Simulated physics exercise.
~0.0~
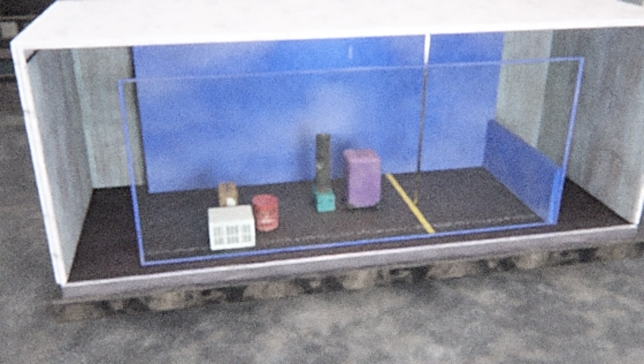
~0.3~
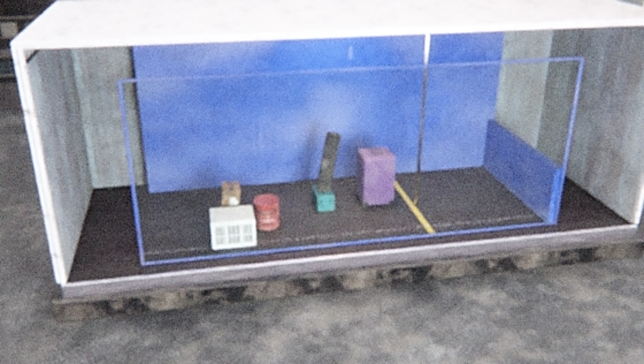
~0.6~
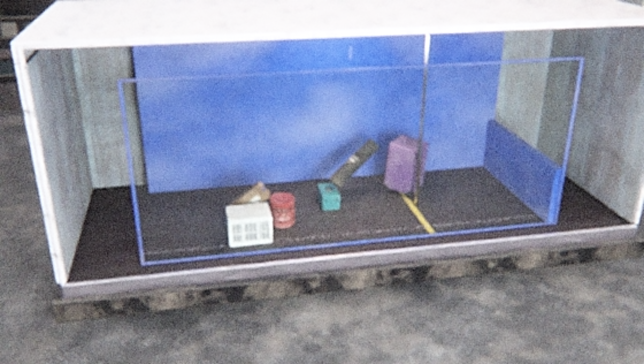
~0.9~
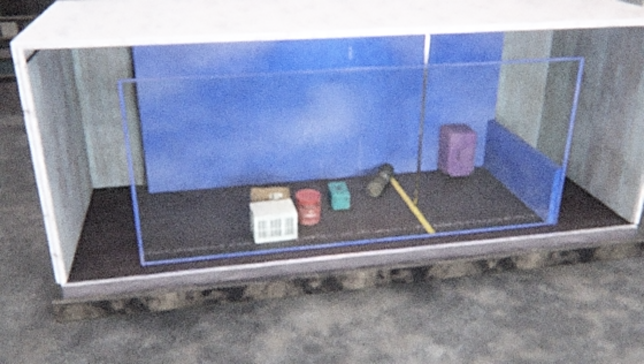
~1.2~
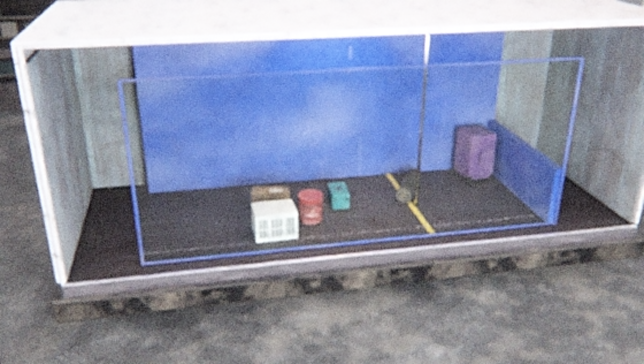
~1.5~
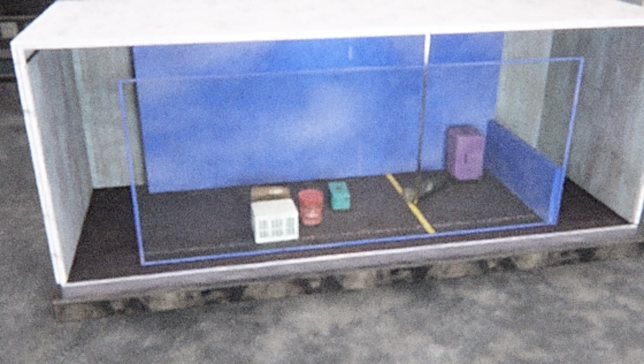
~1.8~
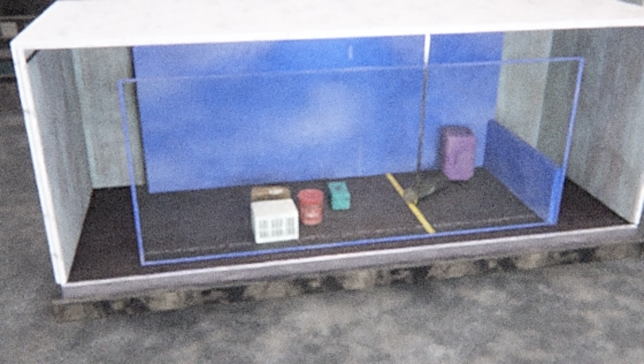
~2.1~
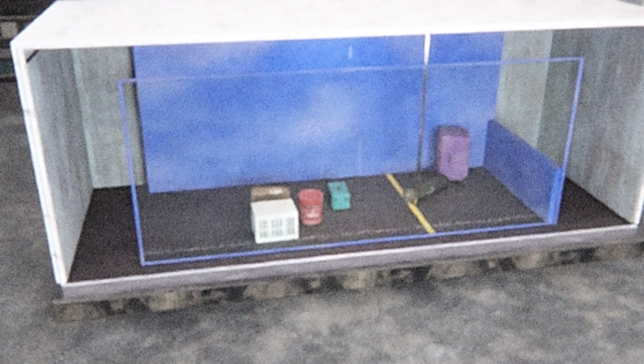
A purple wheeled case stands right of centre in a white-framed, open-sided cargo bay with a blue back wall, seen from outside and slightly above by a still camera. To its left are an upright black roll, a teal toolbox, a red bucket, a white crate and a brown pack. The case rolls right, the roll and pack tip over, and the toolbox, bucket and crate slide a little rightward. The case nears the right end, then drifts slightly back left, while the roll crosses the yellow line and rests beyond it, the other four items stopping short.
